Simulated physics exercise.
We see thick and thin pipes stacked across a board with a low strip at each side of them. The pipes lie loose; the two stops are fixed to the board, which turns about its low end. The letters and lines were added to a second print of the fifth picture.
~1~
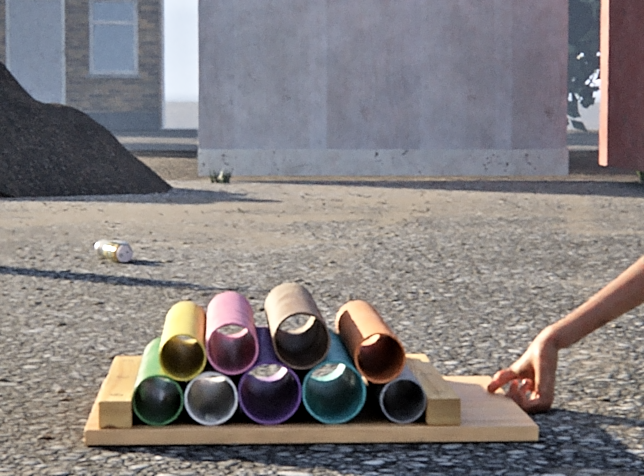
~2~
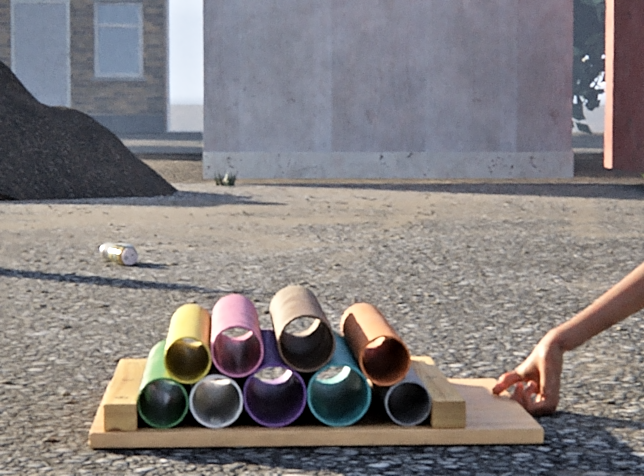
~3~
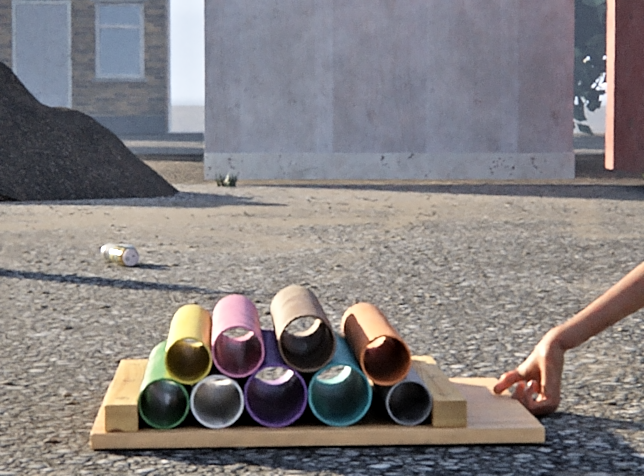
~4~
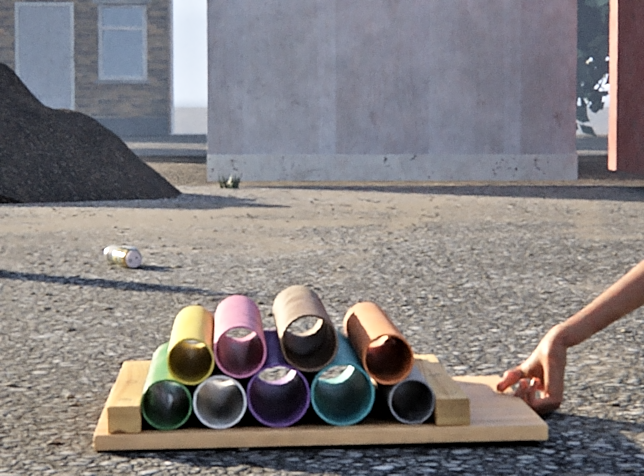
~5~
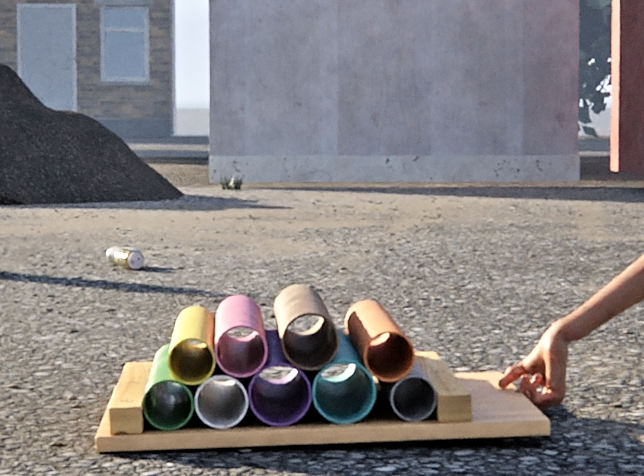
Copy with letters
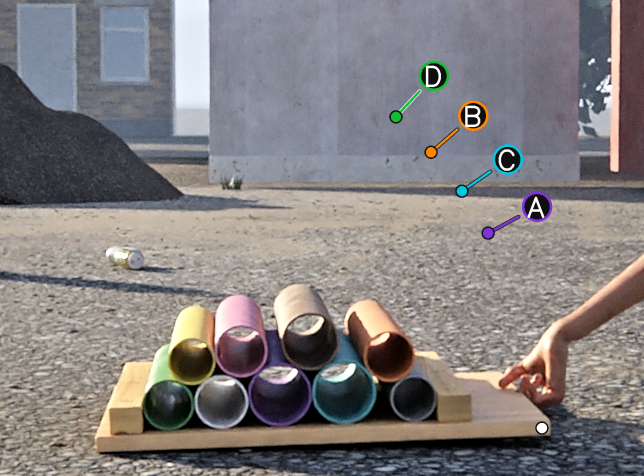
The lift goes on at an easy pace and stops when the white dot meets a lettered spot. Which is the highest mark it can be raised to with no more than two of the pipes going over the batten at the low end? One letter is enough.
It can be raised to A.
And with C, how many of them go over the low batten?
The count is three.
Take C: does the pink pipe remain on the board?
No.
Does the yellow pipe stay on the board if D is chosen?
The yellow pipe: No.
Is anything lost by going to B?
Yes, at B.
On the copy, A at (488, 233); B at (431, 152); C at (462, 191); D at (396, 117); the white dot at (542, 428).
On A. First, board at 16°.
Then, board at 28°.
Finally, board at 28°, two over the low batten (yellow, pink).
By contrast, B three over the low batten (yellow, brown, pink); C three over the low batten (yellow, brown, pink); D four over the low batten (yellow, brown, pink, orange).
